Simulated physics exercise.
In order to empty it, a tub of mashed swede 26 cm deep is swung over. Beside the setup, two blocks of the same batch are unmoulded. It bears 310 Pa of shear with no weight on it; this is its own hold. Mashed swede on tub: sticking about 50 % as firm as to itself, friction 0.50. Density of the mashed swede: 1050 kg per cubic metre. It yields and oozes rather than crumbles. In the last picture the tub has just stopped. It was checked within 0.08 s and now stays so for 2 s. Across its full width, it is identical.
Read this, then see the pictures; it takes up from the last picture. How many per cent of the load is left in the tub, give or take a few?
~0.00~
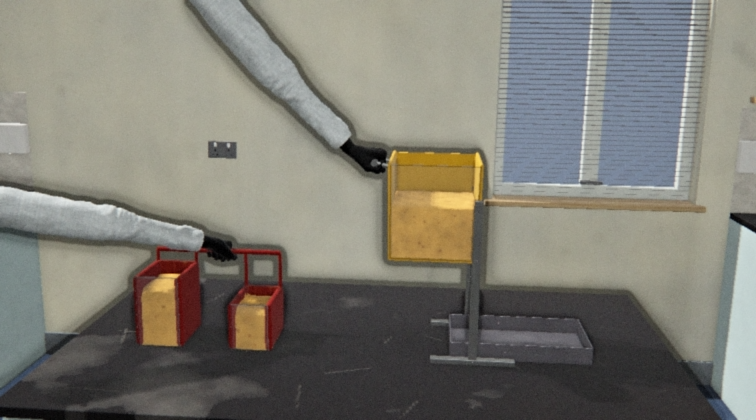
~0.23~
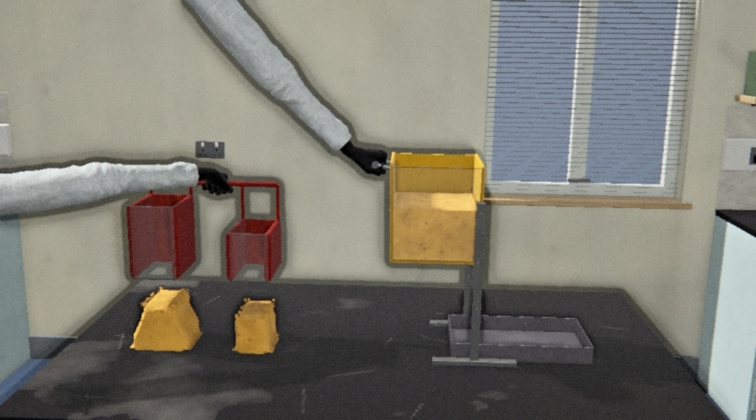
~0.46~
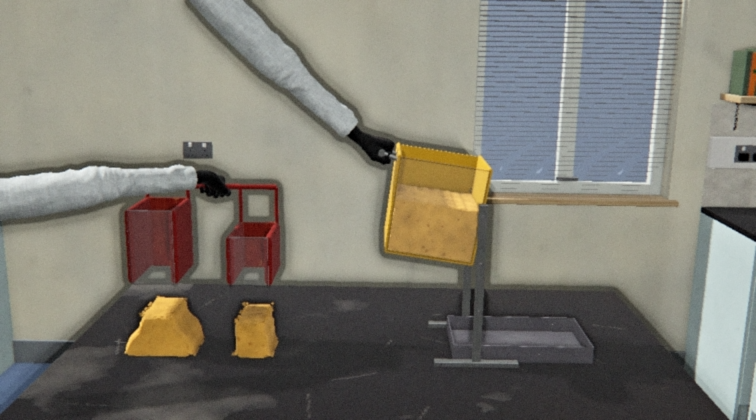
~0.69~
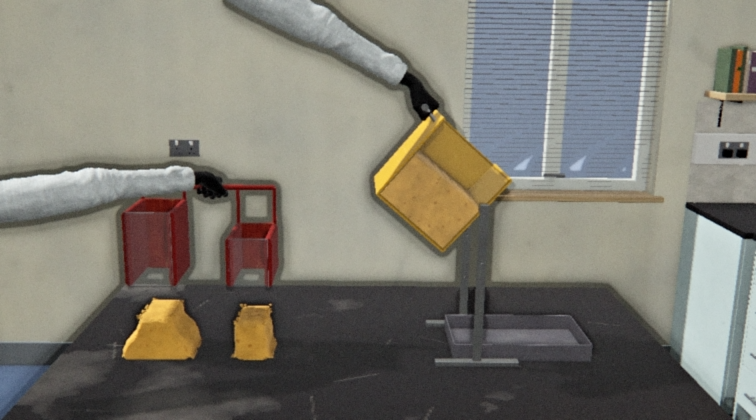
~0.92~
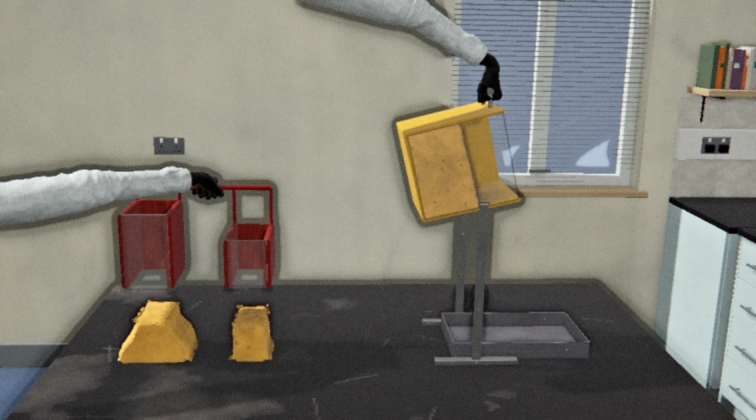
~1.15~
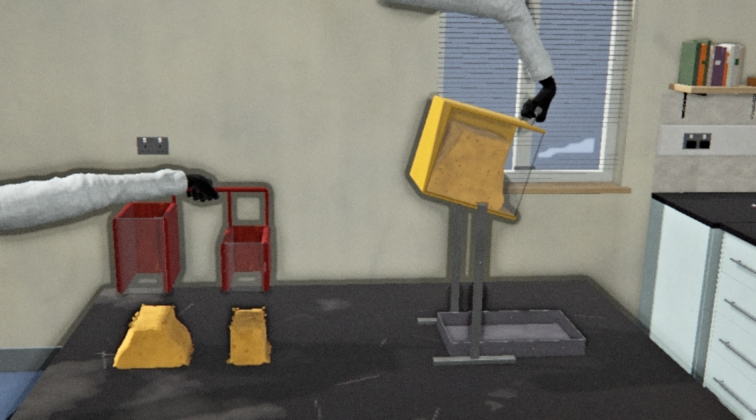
I would say close to 0 percent.
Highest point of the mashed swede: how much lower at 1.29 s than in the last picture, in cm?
About 8 cm.
After 1.29 s, the tub is at 106 degrees and holds 82 %.
After 1.46 s, the tub is at 106 degrees and holds 43 %.
After 1.63 s, the tub is at 106 degrees and holds 33 %.
After 1.80 s, the tub is at 106 degrees and holds 28 %.
After 3.15 s, the tub is at 106 degrees and holds 0 %.
